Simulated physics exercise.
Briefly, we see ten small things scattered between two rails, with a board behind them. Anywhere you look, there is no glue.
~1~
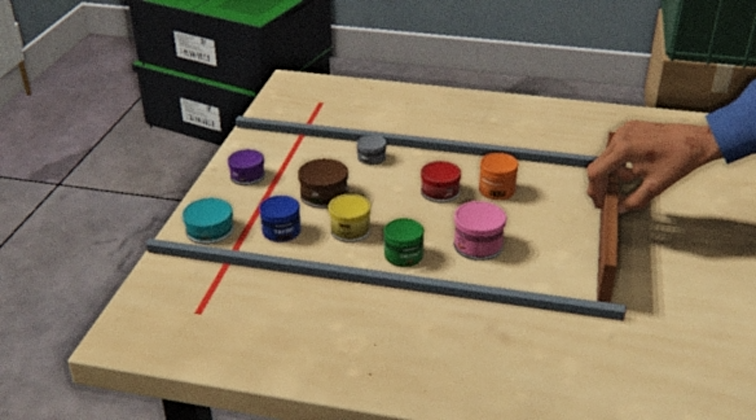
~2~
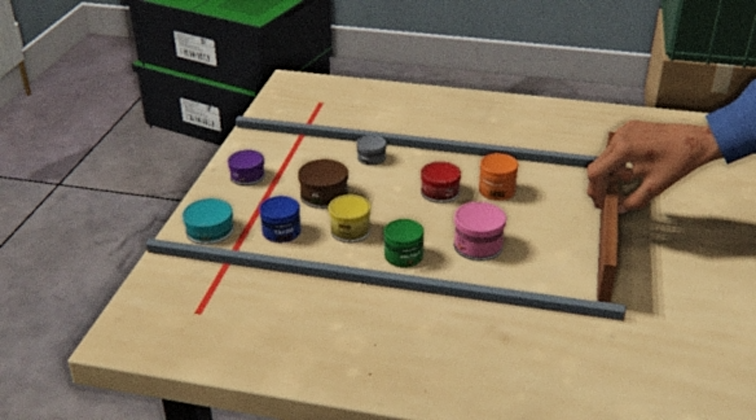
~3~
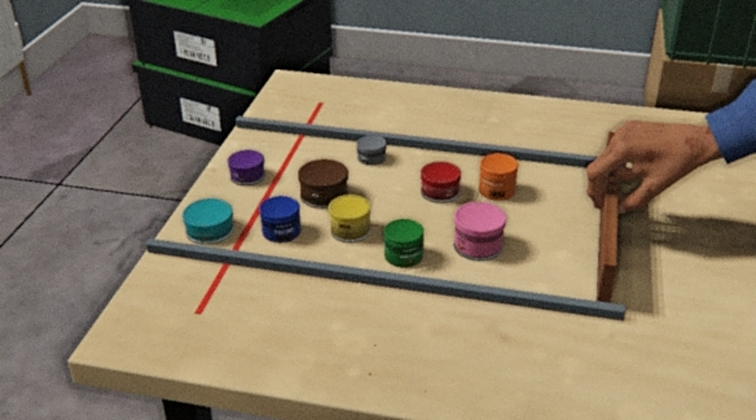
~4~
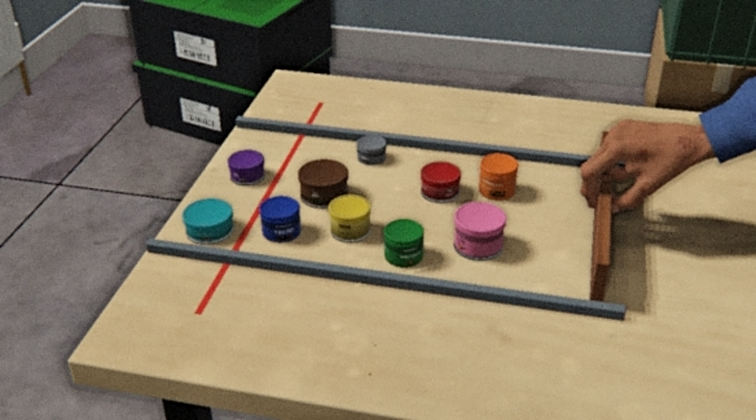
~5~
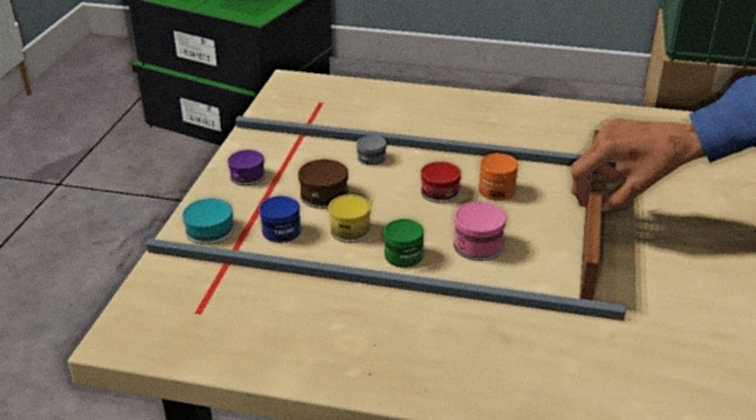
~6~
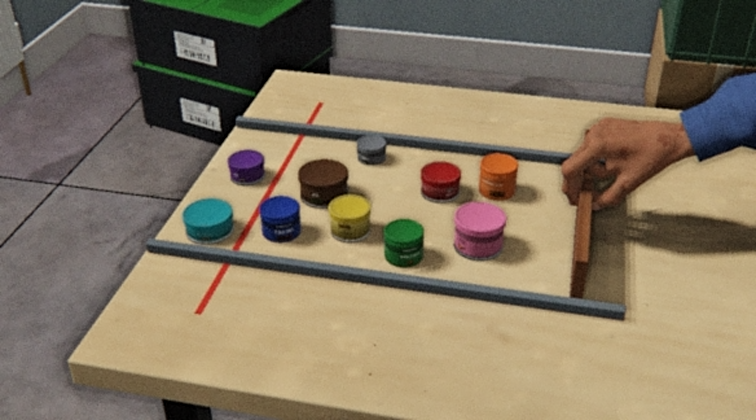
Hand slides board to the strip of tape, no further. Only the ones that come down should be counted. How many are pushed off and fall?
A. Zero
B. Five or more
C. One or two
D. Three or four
One or two (C).
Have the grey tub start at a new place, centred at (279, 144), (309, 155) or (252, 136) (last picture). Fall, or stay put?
Well, in that order it stays aboard, stays aboard and stays aboard.
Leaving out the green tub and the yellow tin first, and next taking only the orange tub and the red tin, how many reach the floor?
Fallen: 0, and 1 in the other try.
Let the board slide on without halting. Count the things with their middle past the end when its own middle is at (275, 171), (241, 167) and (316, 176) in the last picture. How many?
Counts: 1, 5, 0.
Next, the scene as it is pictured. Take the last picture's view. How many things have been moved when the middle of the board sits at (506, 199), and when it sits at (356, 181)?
At the first point the count is 2, at the second it's 9.
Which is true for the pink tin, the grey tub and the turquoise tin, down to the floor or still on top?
At the end the pink tin is still there, the grey tub is still there and the turquoise tin is no longer there.
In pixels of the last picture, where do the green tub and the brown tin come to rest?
The green tub stops around (223, 225); the brown tin around (211, 176).
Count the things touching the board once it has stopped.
Tally at the end: 5.
Soon after, none off yet; turquoise tin at rest near (209, 221); purple tin at rest near (247, 167); blue tub at rest near (281, 219).
In the end, the number that fall off is one or two; gone, turquoise tin.
